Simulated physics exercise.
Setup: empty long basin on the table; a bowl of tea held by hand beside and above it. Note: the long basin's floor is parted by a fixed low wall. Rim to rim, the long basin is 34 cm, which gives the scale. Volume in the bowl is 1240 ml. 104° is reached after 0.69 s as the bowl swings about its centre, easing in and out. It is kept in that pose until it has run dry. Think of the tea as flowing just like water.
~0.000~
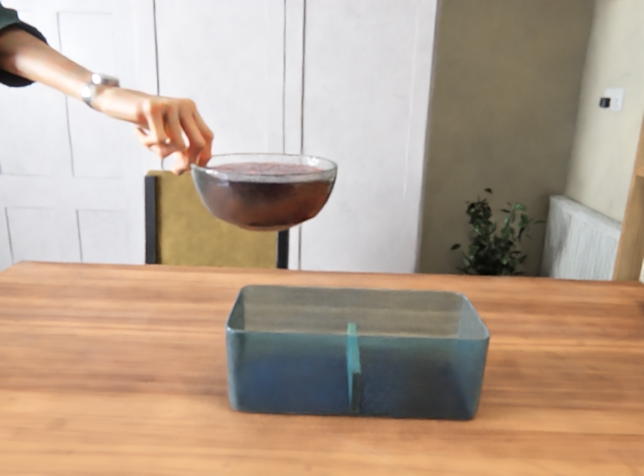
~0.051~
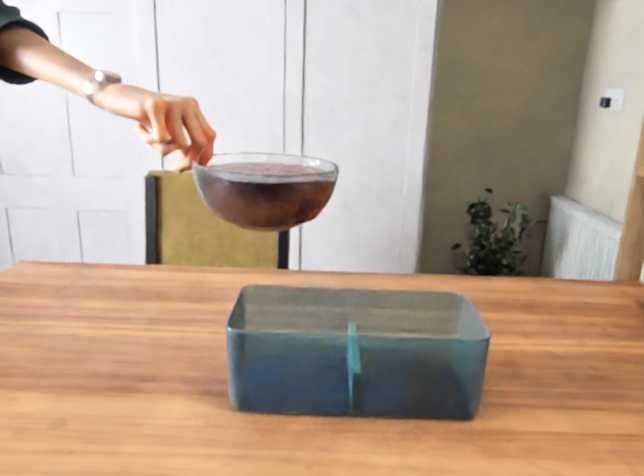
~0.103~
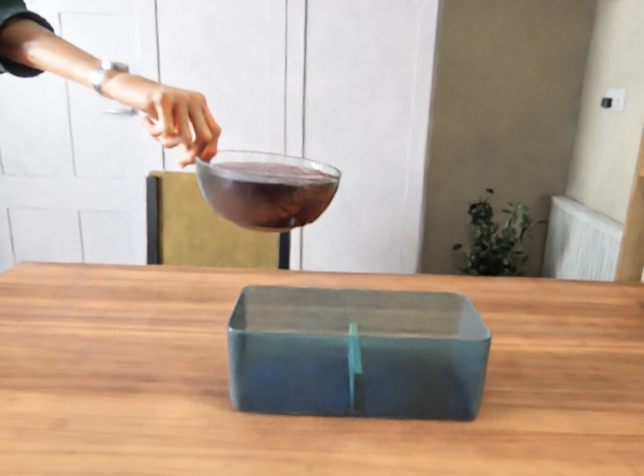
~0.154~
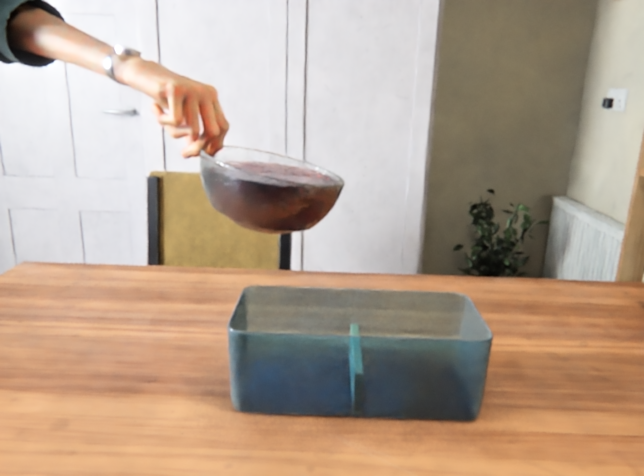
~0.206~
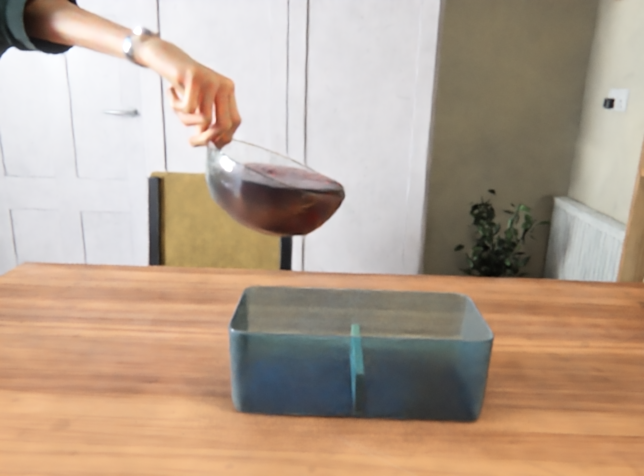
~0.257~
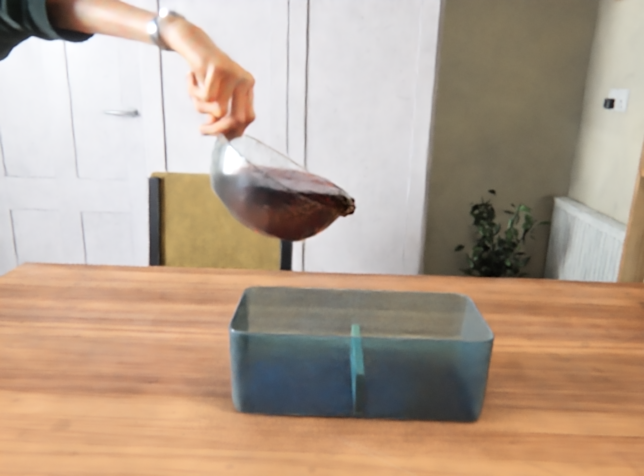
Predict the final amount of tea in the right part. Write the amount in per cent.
The right part ends with roughly 59 per cent.
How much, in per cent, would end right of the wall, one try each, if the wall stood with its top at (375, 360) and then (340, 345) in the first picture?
One try each: Around 35 percent and then around 70 percent.
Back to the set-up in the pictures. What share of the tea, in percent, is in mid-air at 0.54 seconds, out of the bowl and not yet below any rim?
Near 46 per cent at that moment.
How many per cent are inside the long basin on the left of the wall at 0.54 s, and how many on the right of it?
Roughly 1 sits left and 40 sits right.
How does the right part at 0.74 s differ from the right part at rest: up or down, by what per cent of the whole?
Net gain of about 6.
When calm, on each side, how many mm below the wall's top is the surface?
Measured: Left around 42 mm, right around 30 mm.
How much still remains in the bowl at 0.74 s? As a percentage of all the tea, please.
Near 0 in a hundred.
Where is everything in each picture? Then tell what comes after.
In the first frame, it leans 0°; its right rim is at (337, 167); the tea meets the walls at (197, 170) and (334, 174); the long basin's rim runs from (234, 307) to (477, 315); the wall's top is at (354, 346).
In the second frame, it leans 1°; its right rim is at (338, 169); the tea meets the walls at (198, 169) and (335, 175).
In the third frame, it leans 6°; its right rim is at (341, 175); the tea meets the walls at (201, 167) and (337, 178).
In the fourth frame, it leans 12°; its right rim is at (343, 184); the tea meets the walls at (206, 166) and (341, 182).
In the fifth frame, it leans 21°; its right rim is at (344, 196); the tea meets the walls at (212, 166) and (343, 189); 2 per cent is over the edge.
In the sixth frame, it leans 32°; its right rim is at (343, 209); the tea meets the walls at (216, 170) and (335, 198); 8 per cent is over the edge.
Then, 0.54 s in, the tilt is 92° and 13 per cent is still to pour, 1 is left of the wall and 41 right of it.
Then, 0.74 s in, the tilt is 104° and 0 per cent is still to pour, 26 is left of the wall and 53 right of it.
Then, 0.96 s in, the tilt is 104° and 0 per cent is still to pour, 33 is left of the wall and 59 right of it.
Then, 1.19 s in, the tilt is 104° and 0 per cent is still to pour, 34 is left of the wall and 59 right of it.
Finally, 34 per cent lies left of the wall, 59 right of it and 8 outside.
